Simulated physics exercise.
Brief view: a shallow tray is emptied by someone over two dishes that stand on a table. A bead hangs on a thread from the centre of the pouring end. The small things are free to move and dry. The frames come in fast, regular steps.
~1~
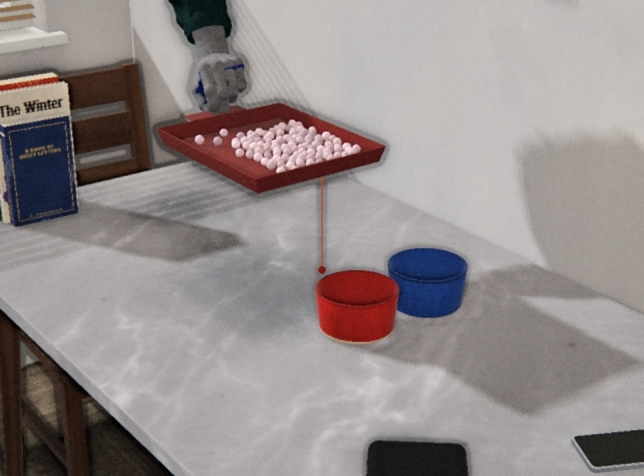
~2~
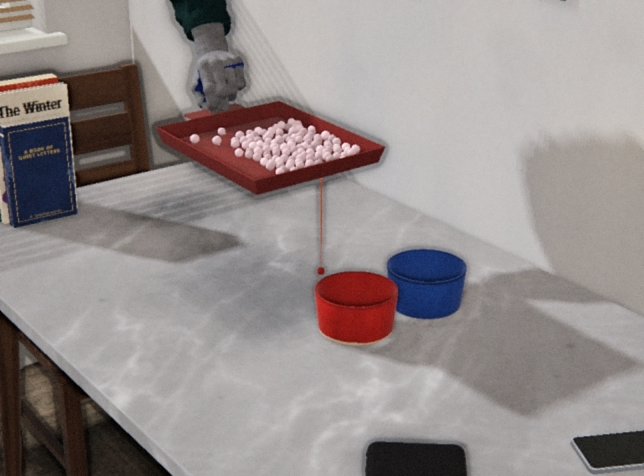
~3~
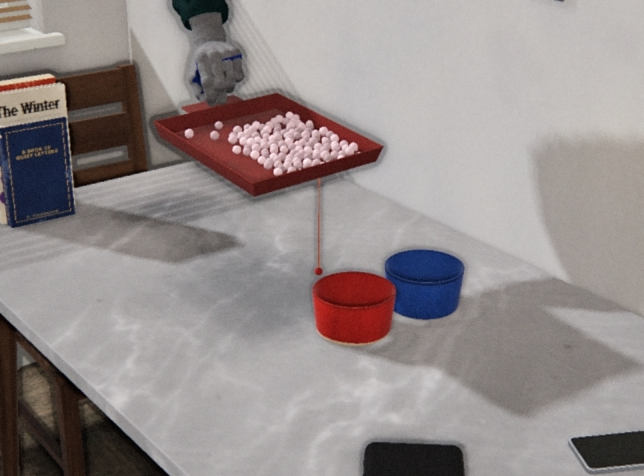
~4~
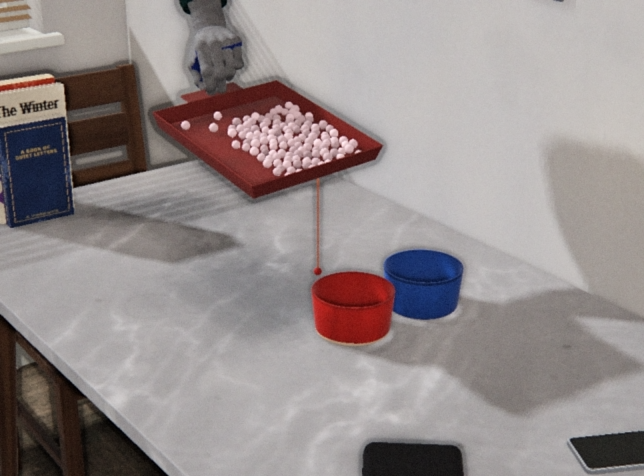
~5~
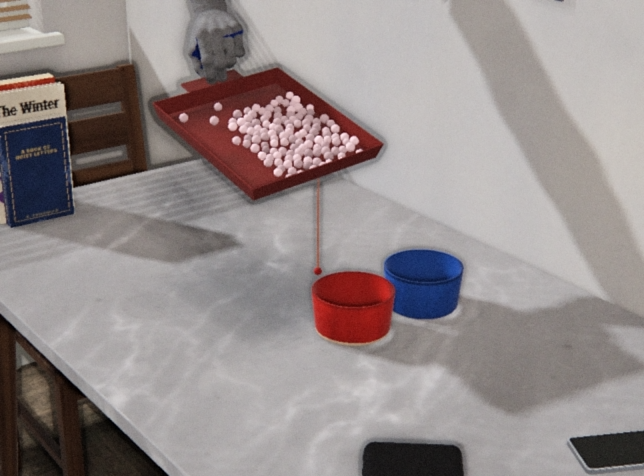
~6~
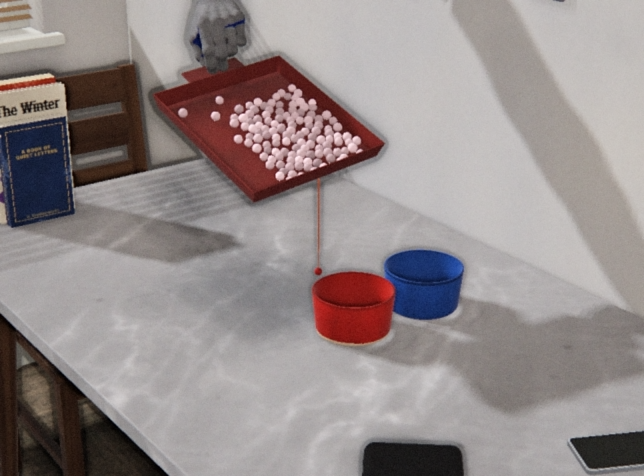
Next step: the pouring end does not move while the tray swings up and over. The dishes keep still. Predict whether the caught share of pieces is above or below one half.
Most of what falls will come down outside the dishes.
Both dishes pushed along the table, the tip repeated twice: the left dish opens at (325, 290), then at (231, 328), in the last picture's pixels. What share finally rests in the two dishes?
You'd get 20 in a hundred the first time and 70 in a hundred the second.
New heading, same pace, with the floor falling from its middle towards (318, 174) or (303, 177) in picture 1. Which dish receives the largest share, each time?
First try: The dish to the left; second try: The dish to the left.
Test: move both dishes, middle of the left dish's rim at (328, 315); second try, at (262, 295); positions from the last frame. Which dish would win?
In the first try it's the one on the left, and in the second it's the one on the left.
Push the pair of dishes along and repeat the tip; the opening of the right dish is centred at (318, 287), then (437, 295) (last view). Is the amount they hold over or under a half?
Result, first place: Exceeding half; second place: Not as much as half.
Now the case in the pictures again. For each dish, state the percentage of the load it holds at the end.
At the end, 0 percent of the load sits in the left dish and 0 percent in the right dish.
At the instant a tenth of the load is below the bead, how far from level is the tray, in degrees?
Close to 70 degrees, I reckon.
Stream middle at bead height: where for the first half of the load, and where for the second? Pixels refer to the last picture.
Around (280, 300) first; around (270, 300) second.
Soon, tray tipped steeply; most on the tray; a stray few outside both; a small part in the air.
A while on, tray tipped past a quarter turn; a stray few on the tray; a stray few in the left dish; most outside both; about a quarter in the air.
Towards the end, tray tipped past a quarter turn; a small part in the left dish; nearly all outside both.
Finally, tray tipped past a quarter turn; a small part in the left dish; none in the right dish; nearly all outside both.
